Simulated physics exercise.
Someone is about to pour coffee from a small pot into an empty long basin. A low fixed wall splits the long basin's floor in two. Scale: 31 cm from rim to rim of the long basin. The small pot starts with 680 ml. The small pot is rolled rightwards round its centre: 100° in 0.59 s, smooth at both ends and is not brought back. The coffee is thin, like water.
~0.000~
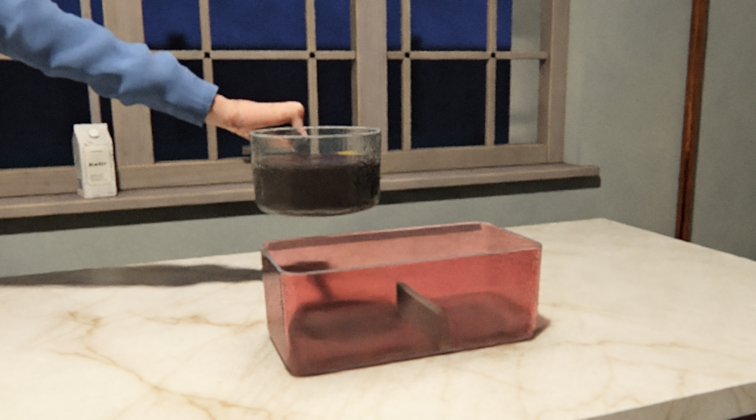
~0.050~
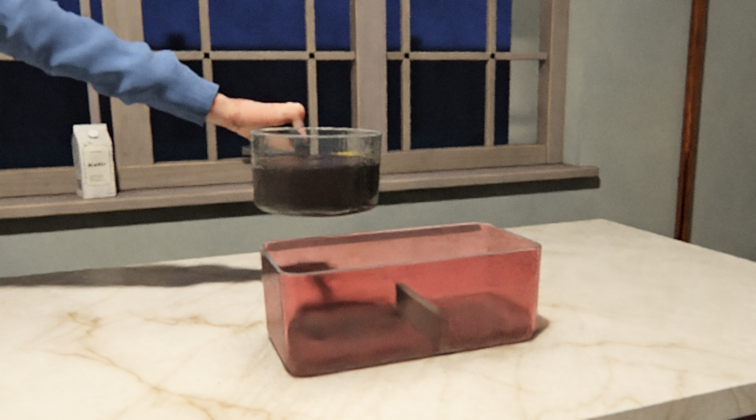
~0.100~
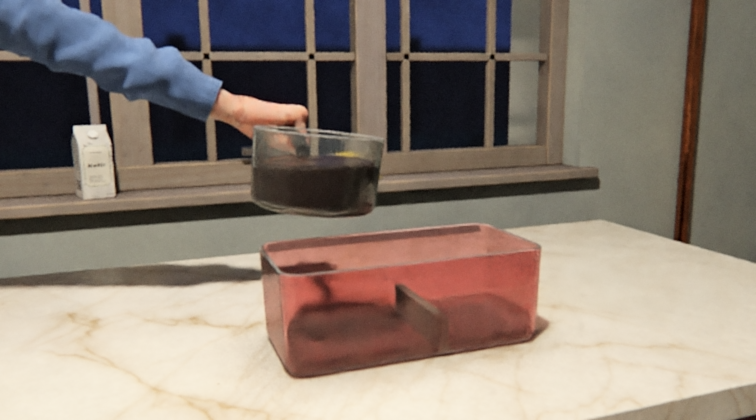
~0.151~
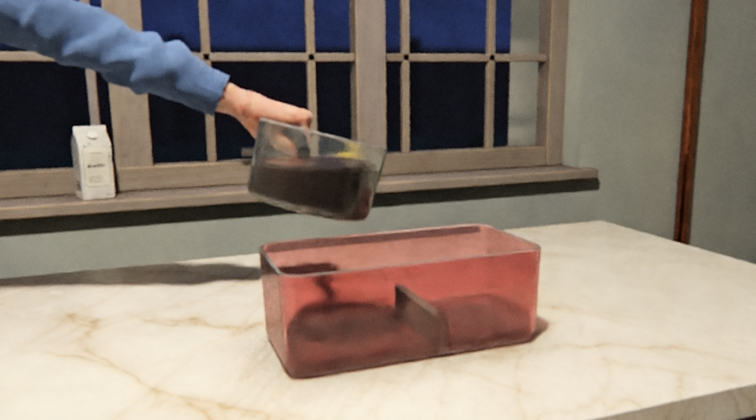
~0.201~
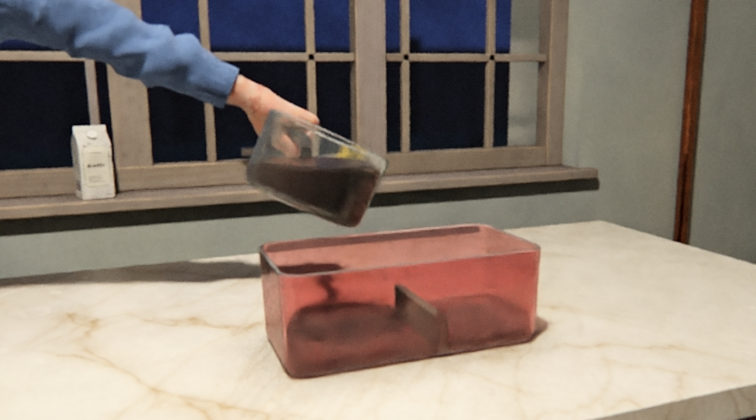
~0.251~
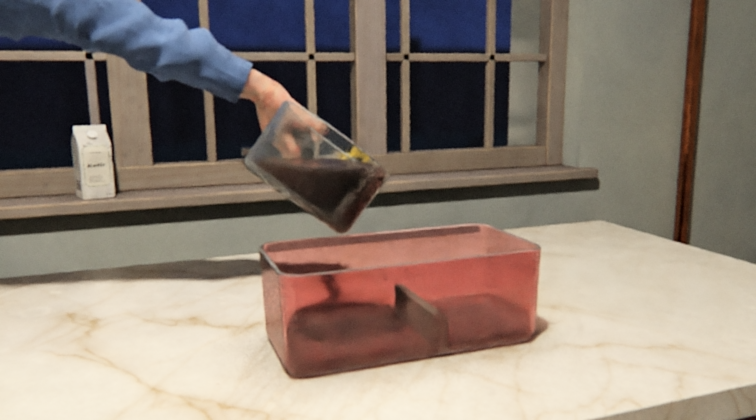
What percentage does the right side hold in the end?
About 24 per cent.
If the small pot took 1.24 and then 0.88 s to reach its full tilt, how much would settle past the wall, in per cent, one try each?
In turn about 45 and 35 per cent.
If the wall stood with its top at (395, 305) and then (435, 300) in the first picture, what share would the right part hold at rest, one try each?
First 70, then 10 per cent.
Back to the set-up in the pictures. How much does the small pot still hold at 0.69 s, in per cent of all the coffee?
Near 12 in a hundred.
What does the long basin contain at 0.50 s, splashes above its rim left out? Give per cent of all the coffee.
About 36 per cent.
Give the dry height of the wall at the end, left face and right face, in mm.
Some 18 mm on the left and 30 mm on the right.
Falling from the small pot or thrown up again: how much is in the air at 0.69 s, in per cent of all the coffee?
Near 5 in a hundred.
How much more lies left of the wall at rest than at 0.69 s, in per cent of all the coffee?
Some 14 per cent.
By 0.50 s the tilt is 95° and 36 per cent is still to pour, 26 is left of the wall and 11 right of it.
By 0.69 s the tilt is 100° and 12 per cent is still to pour, 61 is left of the wall and 23 right of it.
By 0.88 s the tilt is 100° and 2 per cent is still to pour, 71 is left of the wall and 23 right of it.
By 1.09 s the tilt is 100° and 0 per cent is still to pour, 74 is left of the wall and 24 right of it.
At rest 75 per cent lies left of the wall, 24 right of it and 1 outside.
